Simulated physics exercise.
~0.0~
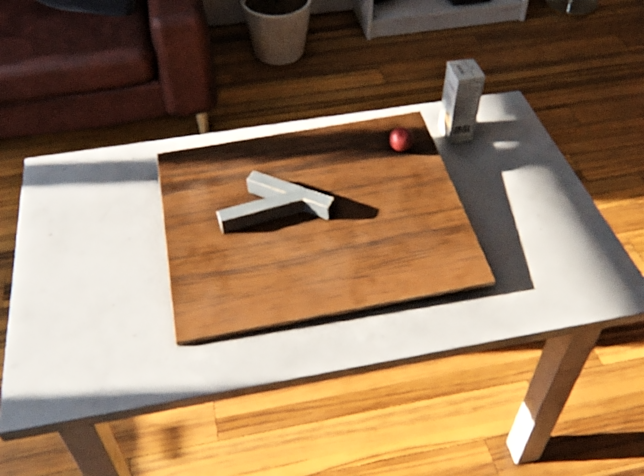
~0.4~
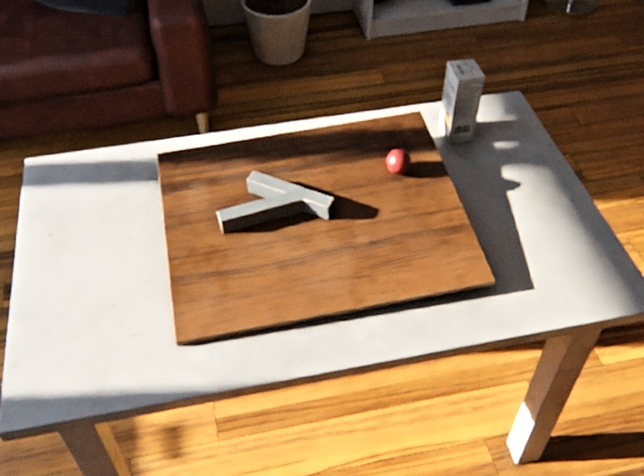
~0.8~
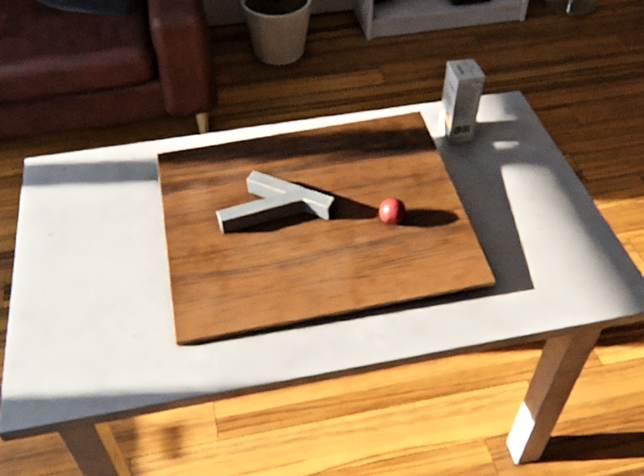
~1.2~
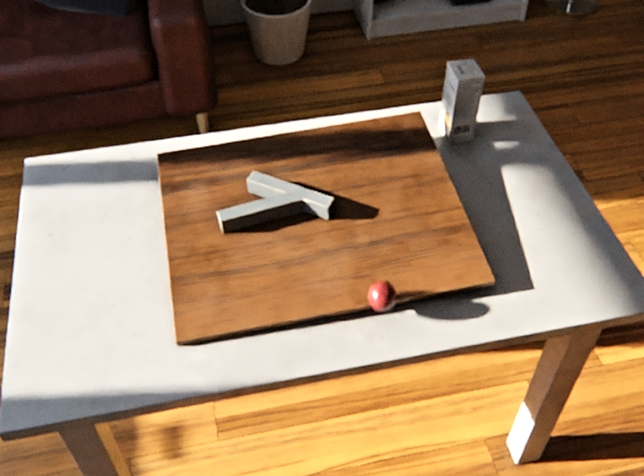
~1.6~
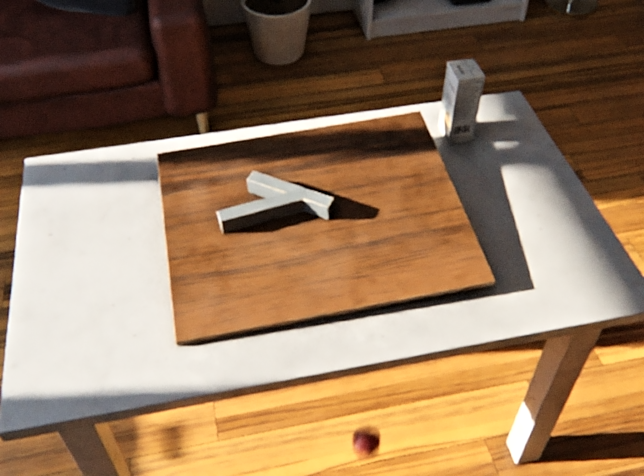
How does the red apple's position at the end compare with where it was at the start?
At the start the red apple was near the far edge of the wooden board, close to the white carton. By the end it was off the board, below the near side of the table.
